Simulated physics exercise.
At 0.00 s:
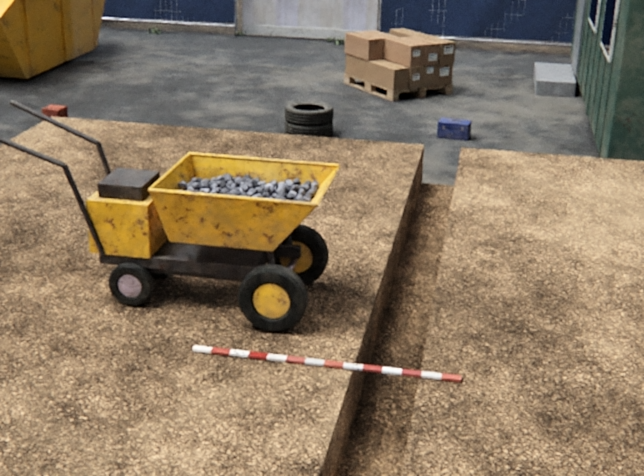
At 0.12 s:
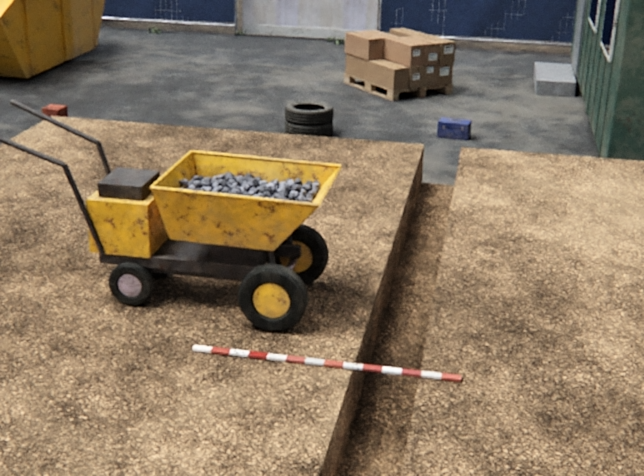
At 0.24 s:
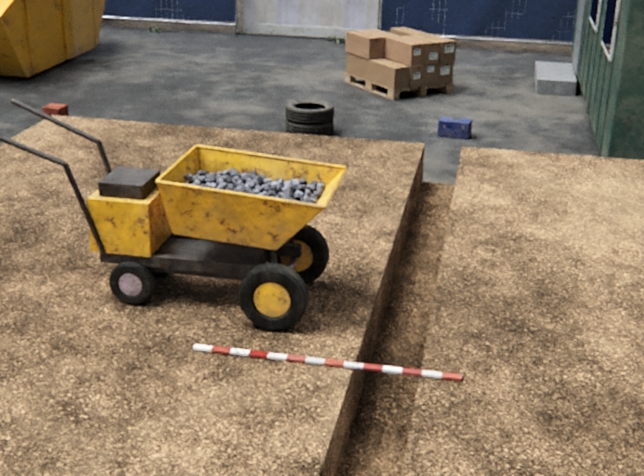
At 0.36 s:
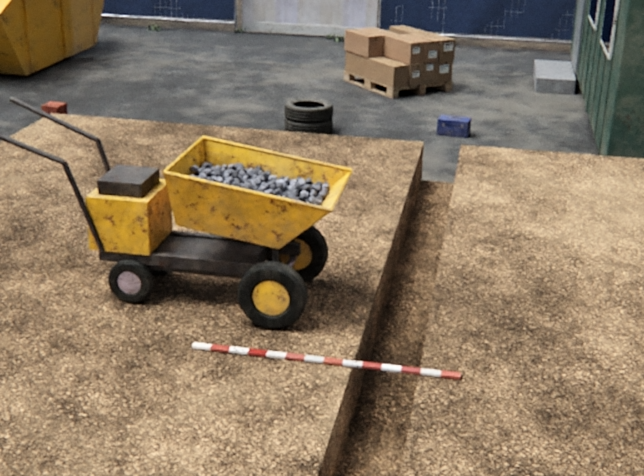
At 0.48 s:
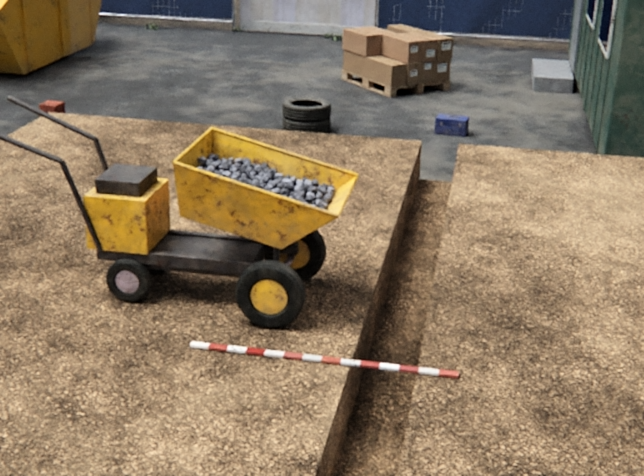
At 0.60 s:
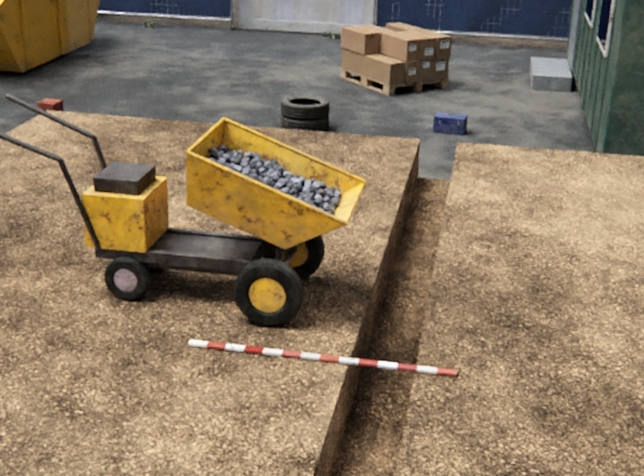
At a building site, a small yellow dumper loaded with grey stones stood beside a narrow trench, and its skip tilted gently forward to the right, its back end rising while the wheels stayed put.
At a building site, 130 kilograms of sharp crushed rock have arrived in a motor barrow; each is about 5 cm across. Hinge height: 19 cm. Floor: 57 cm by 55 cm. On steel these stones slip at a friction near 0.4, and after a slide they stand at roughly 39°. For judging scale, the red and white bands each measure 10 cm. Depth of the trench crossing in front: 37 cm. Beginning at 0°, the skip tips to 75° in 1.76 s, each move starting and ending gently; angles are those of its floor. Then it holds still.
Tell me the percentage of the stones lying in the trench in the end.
Close to 88 %.
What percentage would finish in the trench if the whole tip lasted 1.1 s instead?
About 80 percent, I'd say.
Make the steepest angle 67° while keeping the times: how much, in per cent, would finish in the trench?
About 65%.
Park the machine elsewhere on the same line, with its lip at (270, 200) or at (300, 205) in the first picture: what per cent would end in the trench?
Around 75% for the first place and 100% for the second.
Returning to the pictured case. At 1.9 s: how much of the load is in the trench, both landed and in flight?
Approx. 30 % of the load.
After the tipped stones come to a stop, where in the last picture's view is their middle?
Roughly at pixel (402, 353).
After 1.3 s the floor is at 63°; 100 % in the skip; the foremost stones are at (377, 274).
After 1.9 s the floor is at 75°; 63 % in the skip, 31 % in the trench, 6 % past the trench; the foremost stones are at (460, 323).
After 2.2 s the floor is at 75°; 27 % in the skip, 60 % in the trench, 13 % past the trench; the foremost stones are at (502, 322).
After 4.2 s the floor is at 75°; 0 % in the skip, 88 % in the trench, 12 % past the trench; the foremost stones are at (507, 323).
